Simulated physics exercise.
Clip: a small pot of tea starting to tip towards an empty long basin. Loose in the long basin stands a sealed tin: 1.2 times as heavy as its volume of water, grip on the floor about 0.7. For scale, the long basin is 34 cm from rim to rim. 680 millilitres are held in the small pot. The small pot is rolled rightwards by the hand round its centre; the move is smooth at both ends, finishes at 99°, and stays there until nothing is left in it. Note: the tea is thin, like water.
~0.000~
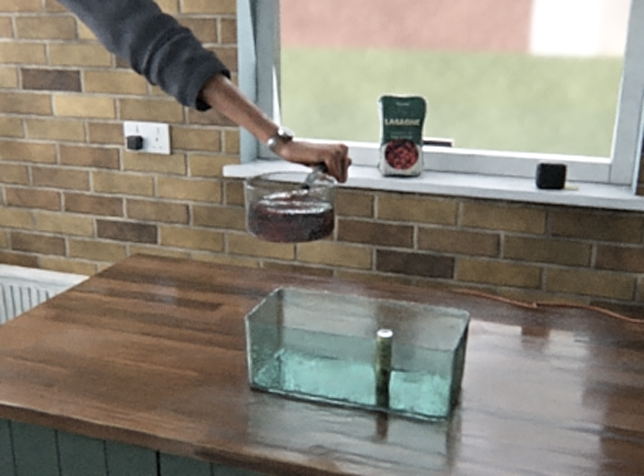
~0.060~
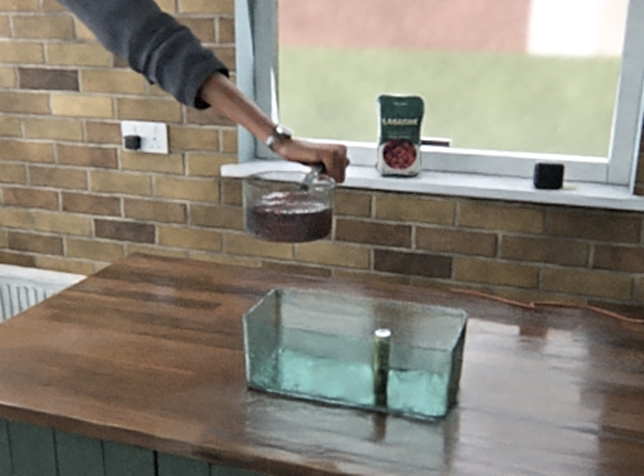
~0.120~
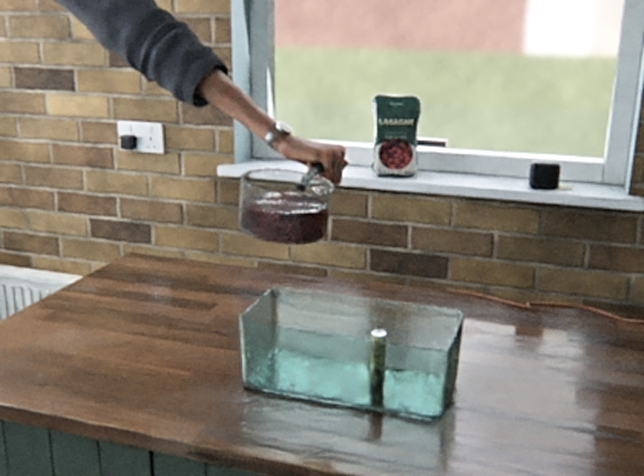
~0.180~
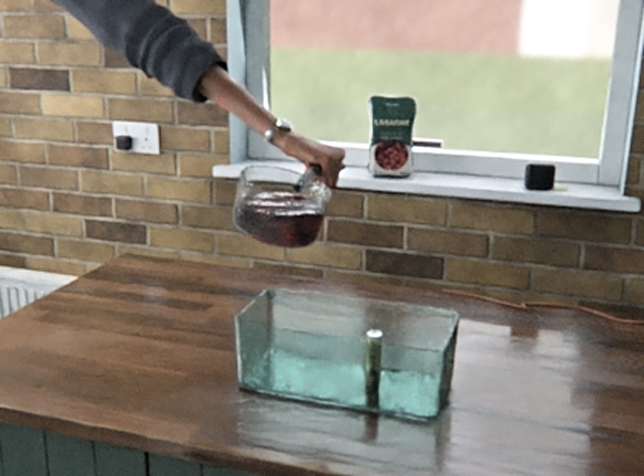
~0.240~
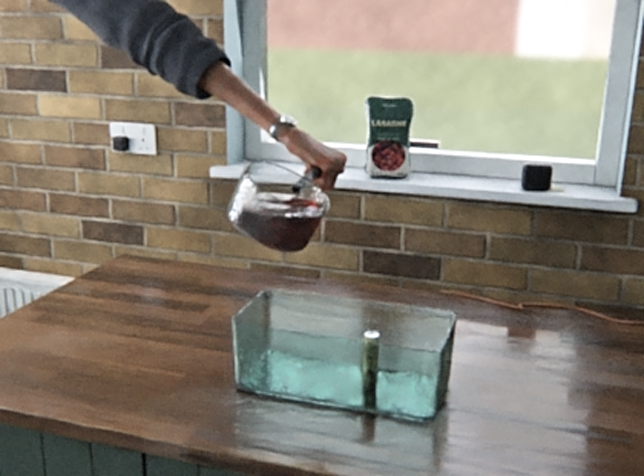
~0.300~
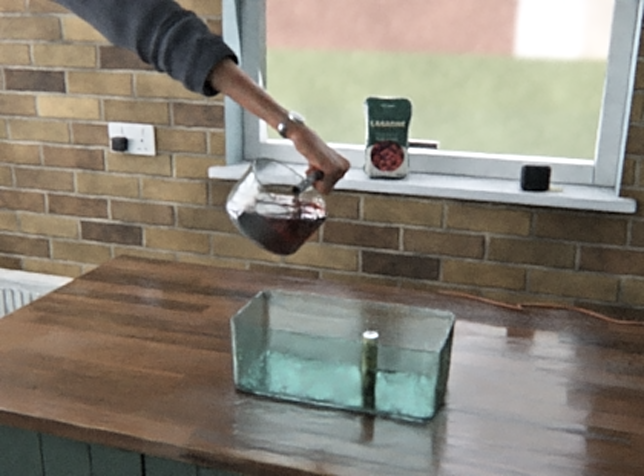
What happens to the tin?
Bet it can't stay vertical.
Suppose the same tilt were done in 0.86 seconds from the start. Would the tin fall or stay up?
Outcome - the tin comes down.
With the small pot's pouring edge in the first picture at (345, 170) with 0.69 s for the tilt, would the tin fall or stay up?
Then it falls.
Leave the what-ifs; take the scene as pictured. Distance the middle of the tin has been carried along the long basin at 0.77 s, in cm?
Around 3 centimetres.
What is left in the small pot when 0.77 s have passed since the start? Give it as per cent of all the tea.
I'd say some 12 per cent remains.
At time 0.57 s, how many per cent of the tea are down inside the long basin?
Roughly 14 per cent.
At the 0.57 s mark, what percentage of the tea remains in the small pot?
About 40 per cent.
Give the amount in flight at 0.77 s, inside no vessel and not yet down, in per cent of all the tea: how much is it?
Near 12 percent.
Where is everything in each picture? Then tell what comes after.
In the first picture, it leans 0°; its right rim is at (334, 186); the tea meets the walls at (253, 200) and (333, 207); the long basin's rim runs from (262, 304) to (463, 332); the tin's top is at (385, 336).
In the second picture, it leans 2°; its right rim is at (332, 187); the tea meets the walls at (250, 199) and (331, 207).
In the third picture, it leans 7°; its right rim is at (330, 192); the tea meets the walls at (247, 198) and (327, 208).
In the fourth picture, it leans 15°; its right rim is at (328, 200); the tea meets the walls at (241, 199) and (324, 209).
In the fifth picture, it leans 26°; its right rim is at (326, 210); the tea meets the walls at (237, 198) and (323, 212).
In the sixth picture, it leans 38°; its right rim is at (324, 221); the tea meets the walls at (235, 195) and (326, 214).
After 0.57 s the tilt is 91° and 40 per cent is still to pour; the tin stands where it began.
After 0.77 s the tilt is 99° and 13 per cent is still to pour; the tin stands 3 cm from where it began.
After 0.98 s the tilt is 99° and 3 per cent is still to pour; the tin leans 44°.
After 1.20 s the tilt is 99° and 0 per cent is still to pour; the tin lies on its side.
In the end the tin lies on its side.
